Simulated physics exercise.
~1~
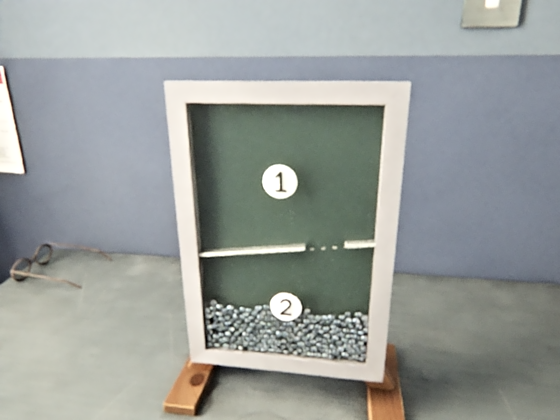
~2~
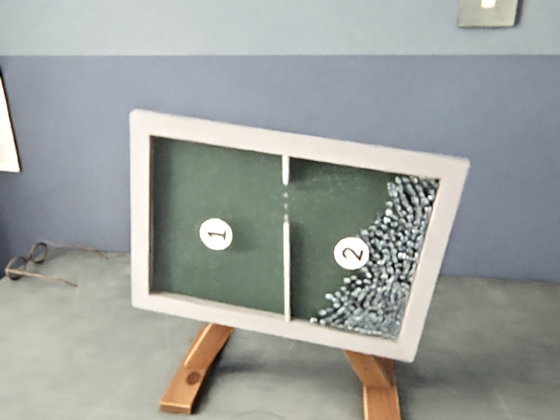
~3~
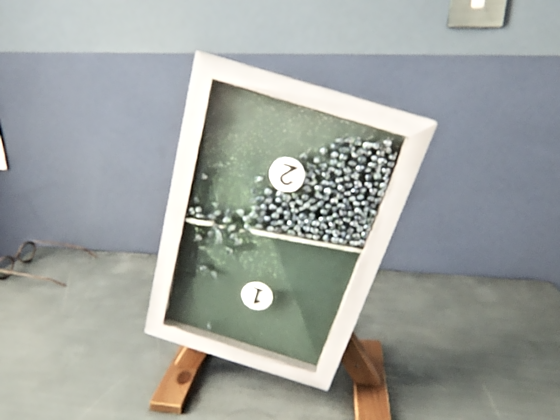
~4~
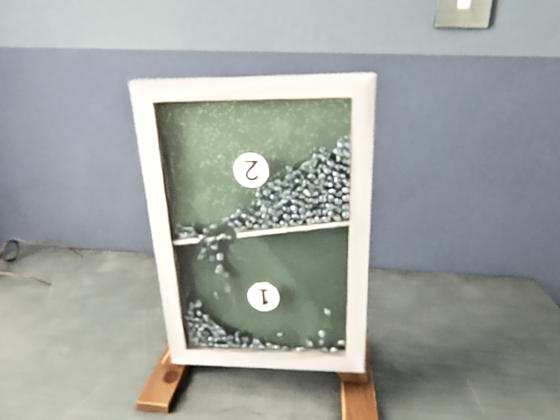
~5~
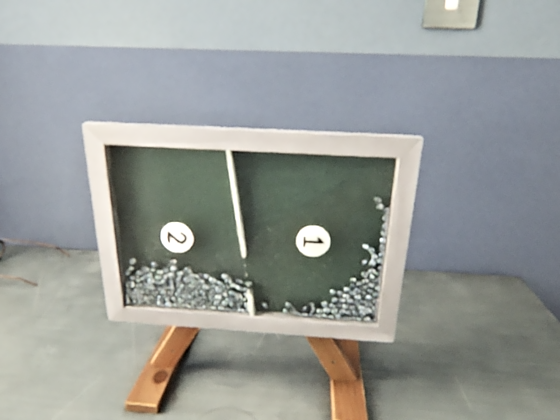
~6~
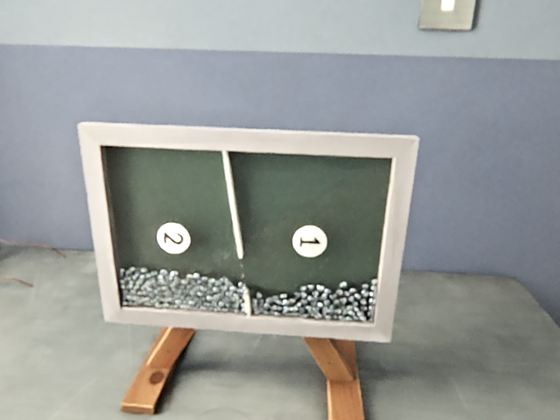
On a grey tabletop, a framed case of steel balls turns anticlockwise, spilling some through a gap before settling on its side.
